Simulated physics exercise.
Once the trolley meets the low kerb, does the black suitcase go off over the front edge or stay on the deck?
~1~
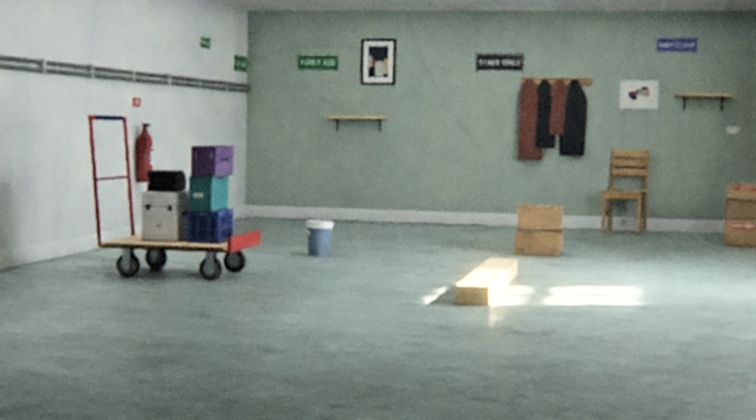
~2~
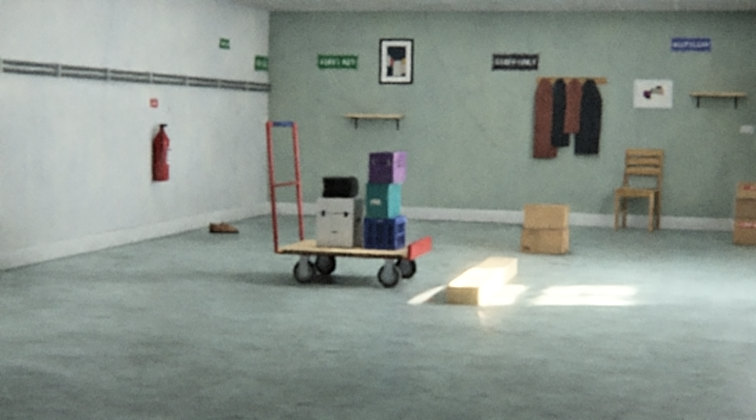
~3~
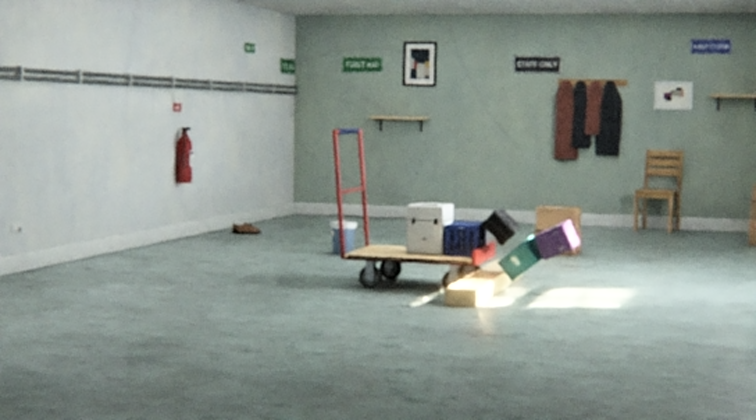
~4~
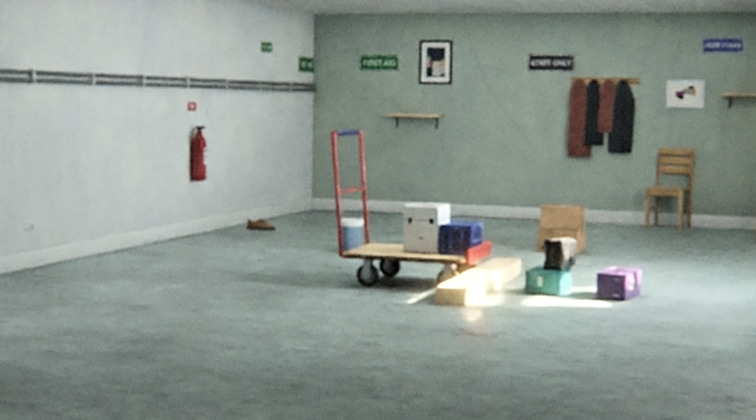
The black suitcase goes off over the front edge of the trolley. It ends up beyond the deck, on top of the tipped teal tote.
At the start, a flatbed trolley with a red handle stands at the left of a green-walled room, loaded with a white toolbox, a blue crate, a teal tote, a purple toolbox and a black suitcase. It rolls right across the floor towards a low pale kerb, with the stack still upright. At the kerb the trolley stops, and the purple toolbox, teal tote and black suitcase pitch forward over its front edge. They end on the far side of the kerb, the suitcase resting on the tipped tote. The white toolbox and blue crate stay upright on the deck.
